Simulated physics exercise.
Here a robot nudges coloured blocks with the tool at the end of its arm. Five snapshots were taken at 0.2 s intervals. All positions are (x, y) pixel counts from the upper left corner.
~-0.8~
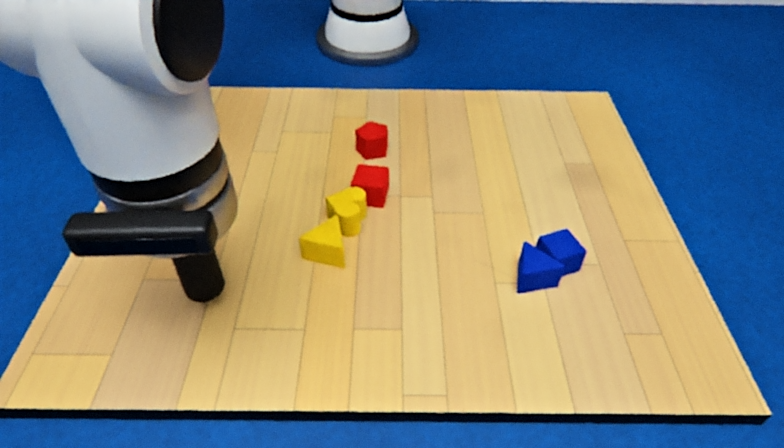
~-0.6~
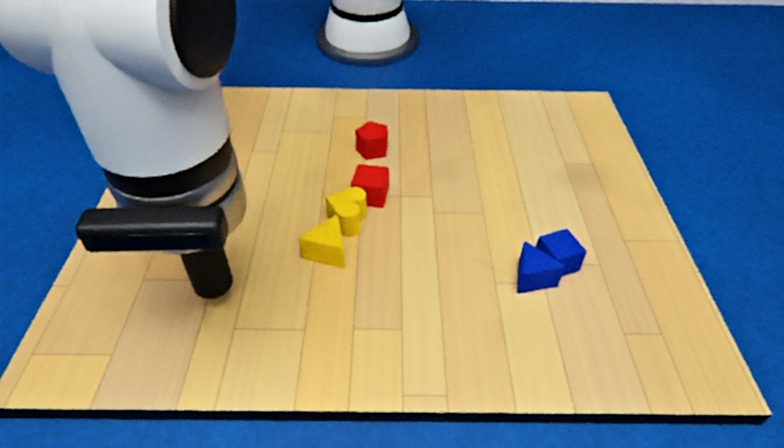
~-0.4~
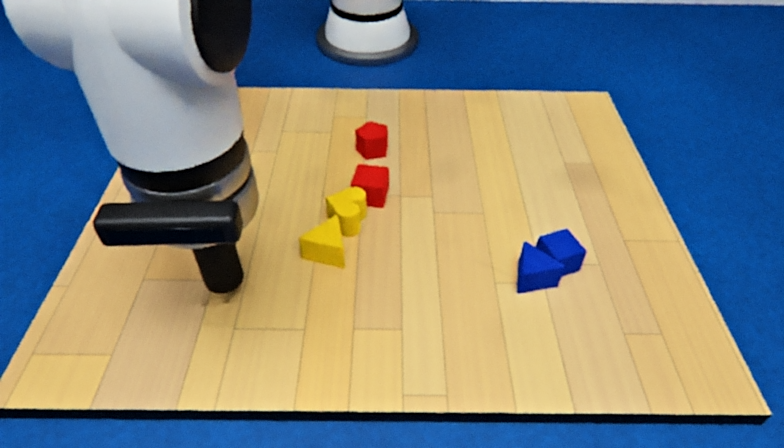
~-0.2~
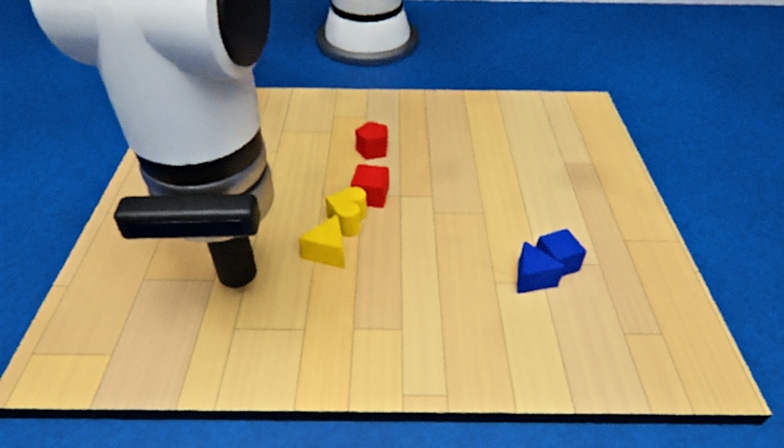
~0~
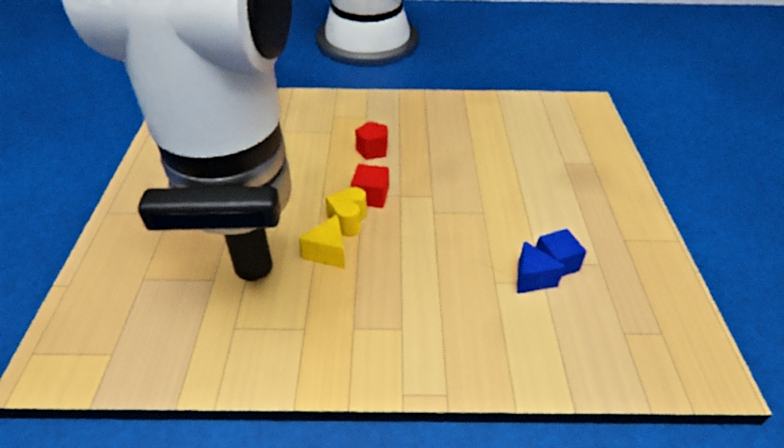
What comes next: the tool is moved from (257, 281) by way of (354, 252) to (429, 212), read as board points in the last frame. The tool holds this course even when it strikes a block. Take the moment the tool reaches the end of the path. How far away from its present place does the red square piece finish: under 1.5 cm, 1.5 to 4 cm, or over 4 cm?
The best fit is under 1.5 cm.
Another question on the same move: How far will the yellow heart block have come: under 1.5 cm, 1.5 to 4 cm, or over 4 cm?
Once the path is done, the yellow heart block lies 1.5 to 4 cm from its present place.
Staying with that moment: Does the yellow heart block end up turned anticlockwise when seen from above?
Yes, it checks out.
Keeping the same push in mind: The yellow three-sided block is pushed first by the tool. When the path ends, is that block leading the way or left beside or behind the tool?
Ahead.
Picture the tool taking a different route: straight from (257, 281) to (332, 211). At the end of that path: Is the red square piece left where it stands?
My answer is yes.
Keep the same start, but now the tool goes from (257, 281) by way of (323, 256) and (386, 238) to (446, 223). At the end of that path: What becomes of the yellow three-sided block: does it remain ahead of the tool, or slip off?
I think it holds its spot in front.
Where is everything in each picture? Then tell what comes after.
The first frame shows lower end of the tool at (205, 287), tops of blocks, yellow three-sided block at (326, 233), yellow heart block at (347, 200), red square piece at (370, 175).
The second frame shows tool at (213, 284), blocks as before.
The third frame shows tool at (224, 279), blocks as before.
The fourth frame shows tool at (238, 273), blocks as before.
The fifth frame shows tool at (254, 267), yellow three-sided block at (326, 233), yellow heart block at (347, 200), red square piece at (370, 175).
What follows on the original path. One third of the way, tool at (322, 249); yellow three-sided block at (348, 227), turned 25° clockwise; yellow heart block at (357, 200), turned 35° anticlockwise.
Two thirds of the way, tool at (382, 225); yellow three-sided block at (406, 203); yellow heart block at (368, 195), turned 90° anticlockwise; red square piece at (369, 172).
At the end, tool at (430, 198); yellow three-sided block at (451, 178), turned 25° clockwise; yellow heart block at (368, 194), turned 95° anticlockwise; red square piece at (368, 172).
